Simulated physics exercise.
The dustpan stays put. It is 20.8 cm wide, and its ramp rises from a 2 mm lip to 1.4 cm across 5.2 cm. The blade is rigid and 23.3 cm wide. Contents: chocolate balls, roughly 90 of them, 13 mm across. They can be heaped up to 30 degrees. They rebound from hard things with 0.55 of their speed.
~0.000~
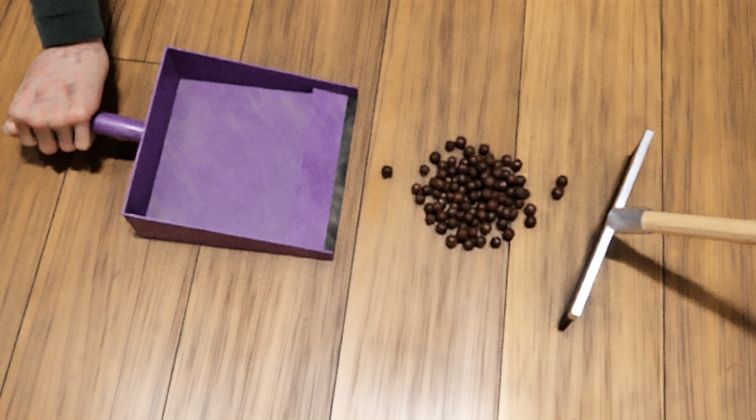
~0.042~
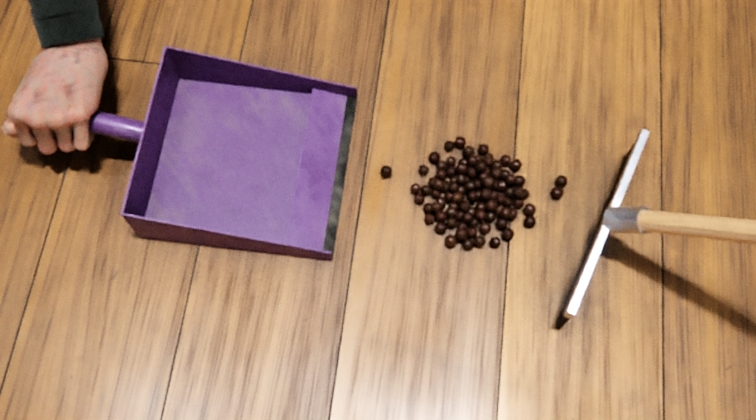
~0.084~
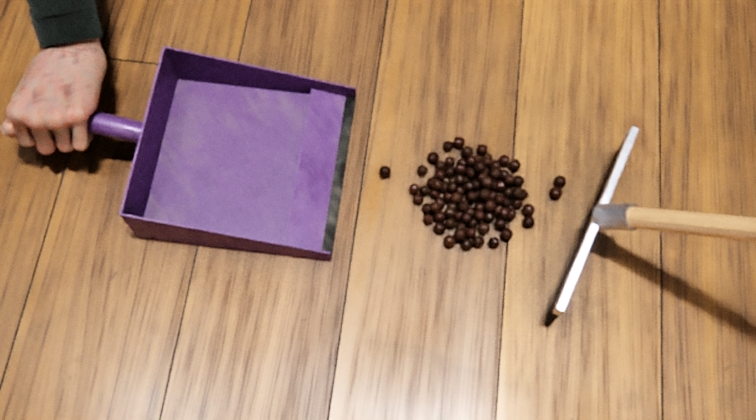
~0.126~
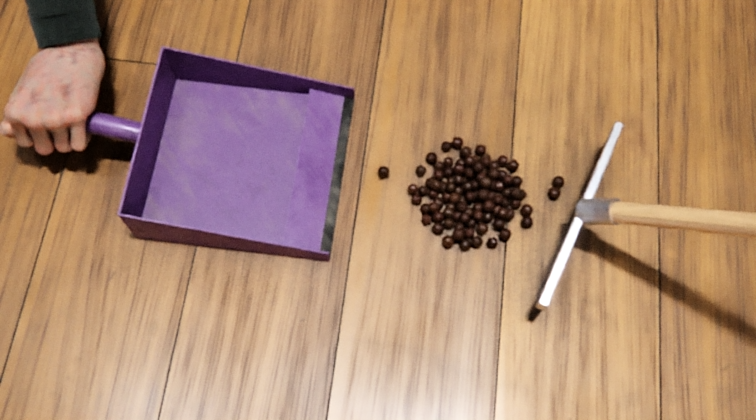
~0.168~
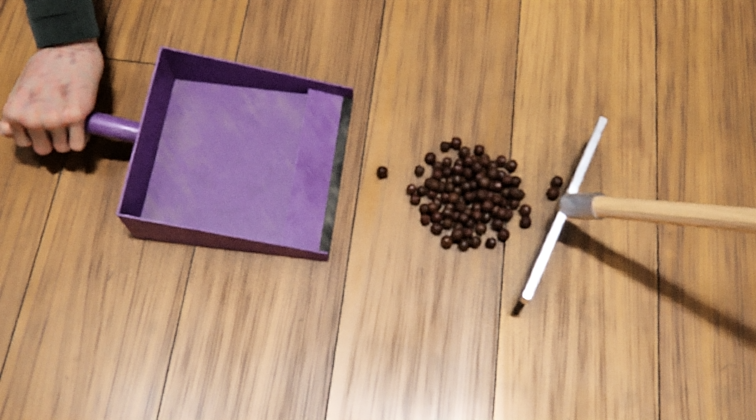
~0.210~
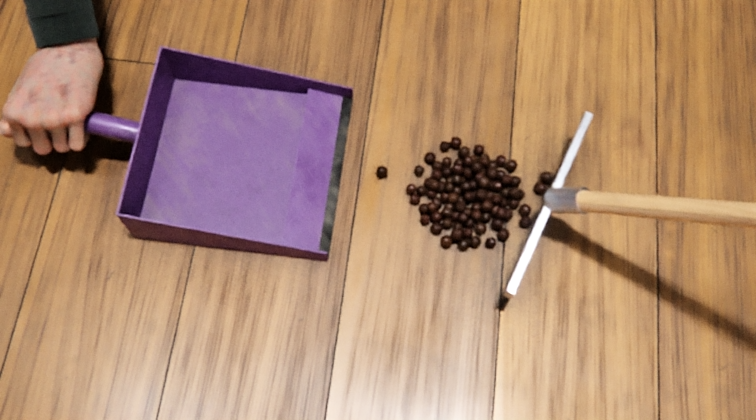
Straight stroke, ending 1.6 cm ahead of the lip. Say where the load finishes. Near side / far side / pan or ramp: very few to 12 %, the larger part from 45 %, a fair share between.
Near side: Very few; far side: A fair share; pan: A fair share.
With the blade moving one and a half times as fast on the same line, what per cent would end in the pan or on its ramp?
Then around 20 per cent.
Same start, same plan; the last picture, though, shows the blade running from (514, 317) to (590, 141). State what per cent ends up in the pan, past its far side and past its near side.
That ends as pan 0, far 0, and near 0.
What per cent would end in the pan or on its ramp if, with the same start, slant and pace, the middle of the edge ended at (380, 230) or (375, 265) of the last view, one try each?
Some 0 in a hundred and 0 in a hundred.
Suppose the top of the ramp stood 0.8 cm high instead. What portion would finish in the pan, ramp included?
Estimate with the new ramp: Some 20 in a hundred.
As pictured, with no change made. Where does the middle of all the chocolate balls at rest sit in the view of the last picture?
I'd put it at about (358, 148).
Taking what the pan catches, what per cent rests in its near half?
I'd say near 50 per cent.
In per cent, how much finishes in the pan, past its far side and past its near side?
In per cent - near side 0, far side 15, pan 15.
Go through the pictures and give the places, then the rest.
In the first picture, blade from (574, 314) to (646, 138), moved 0.0 cm, 0 of the pieces shifted so far; middle of the pieces at (480, 195); pan at (236, 163).
In the second picture, blade from (570, 313) to (642, 138), moved 0.3 cm, 0 of the pieces shifted so far; middle of the pieces at (479, 195).
In the third picture, blade from (559, 310) to (631, 135), moved 1.4 cm, 0 of the pieces shifted so far; middle of the pieces at (478, 196).
In the fourth picture, blade from (542, 304) to (616, 130), moved 3.0 cm, 0 of the pieces shifted so far; middle of the pieces at (476, 196).
In the fifth picture, blade from (525, 299) to (600, 125), moved 4.7 cm, 0 of the pieces shifted so far; middle of the pieces at (475, 196).
In the sixth picture, blade from (510, 293) to (586, 120), moved 6.3 cm, 2 of the pieces shifted so far; middle of the pieces at (475, 196); pan at (231, 164). Its pace works out near 0.40 m/s, heading 15 degrees away from the viewer's side.
After 0.44 s, middle of the blade 14 cm from the lip; 0 % over the lip, far side 0 %, near side 0 %.
After 0.60 s, middle of the blade 8 cm from the lip; 0 % over the lip, far side 5 %, near side 0 %.
Then, at 0.88 s, middle of the blade 5 cm from the lip; 15 % over the lip, far side 15 %, near side 0 %.
In the end, at 1.4 s, near side 0 %, far side 15 %, pan 15 %, in front of the lip or behind the blade 70 %.
